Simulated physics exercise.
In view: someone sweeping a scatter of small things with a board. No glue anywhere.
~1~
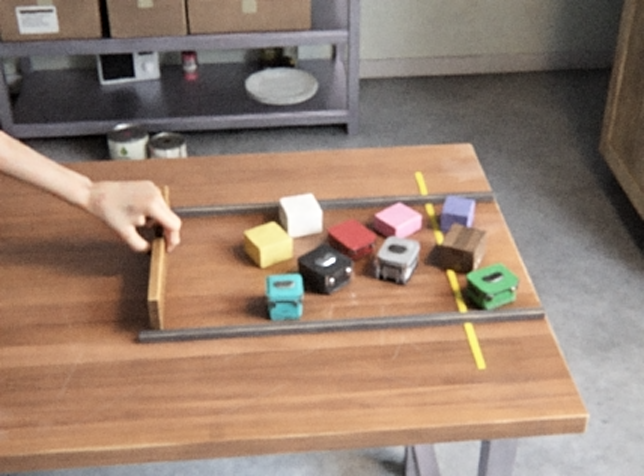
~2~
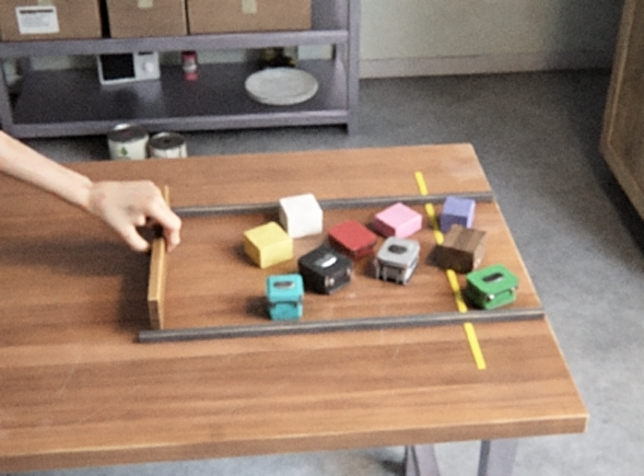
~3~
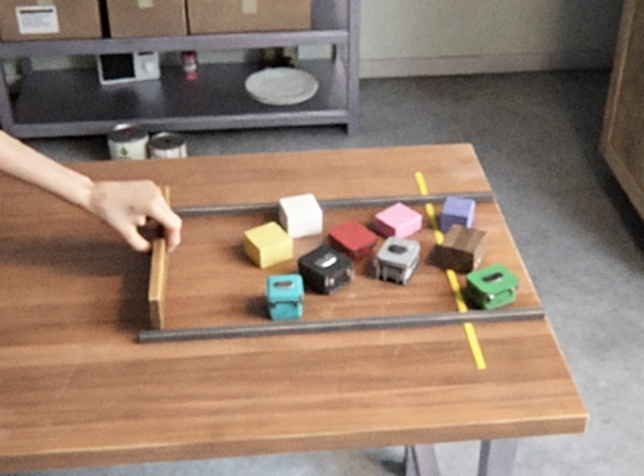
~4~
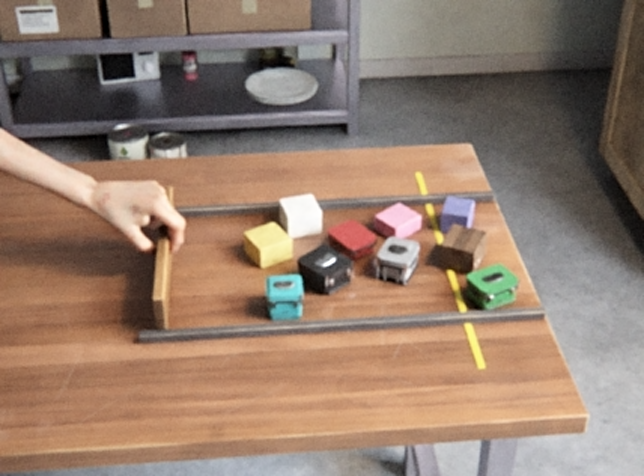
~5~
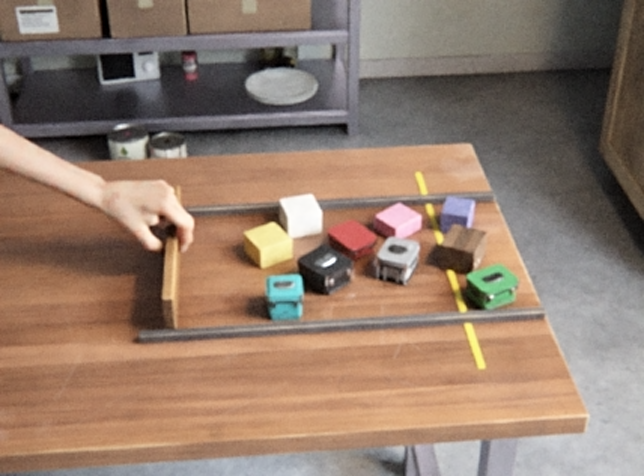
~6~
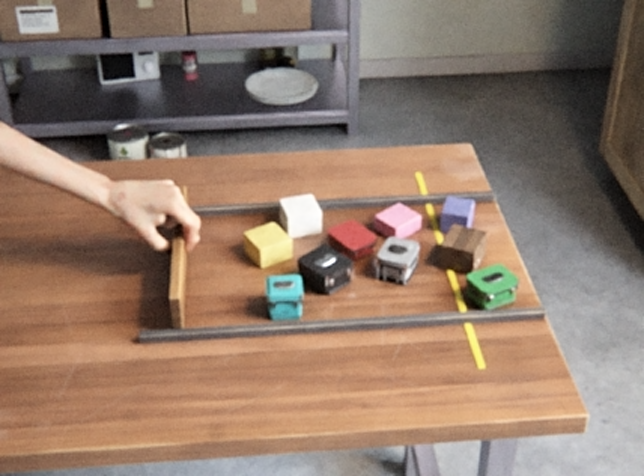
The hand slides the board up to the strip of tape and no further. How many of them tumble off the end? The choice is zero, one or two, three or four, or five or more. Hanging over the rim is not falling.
Outcome: The number that fall off is one or two.
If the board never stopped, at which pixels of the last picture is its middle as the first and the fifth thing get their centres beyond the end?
First at (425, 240), next at (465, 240).
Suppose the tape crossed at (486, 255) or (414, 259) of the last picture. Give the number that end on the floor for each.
Down on the floor: 6 and 0.
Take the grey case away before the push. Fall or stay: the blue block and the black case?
The blue block tumbles off; the black case survives.
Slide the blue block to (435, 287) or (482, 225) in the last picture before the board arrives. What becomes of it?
The blue block holds on; goes over.
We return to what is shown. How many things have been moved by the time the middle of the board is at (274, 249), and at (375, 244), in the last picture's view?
At the one place 2, at the other 8.
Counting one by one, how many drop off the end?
In all, 2 of them.
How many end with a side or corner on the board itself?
4 of them.
A little later, none off yet; green case at rest near (492, 288); blue block at rest near (457, 217); brown box at rest near (463, 250).
When it is over, the number that fall off is one or two; down, brown box and blue block.
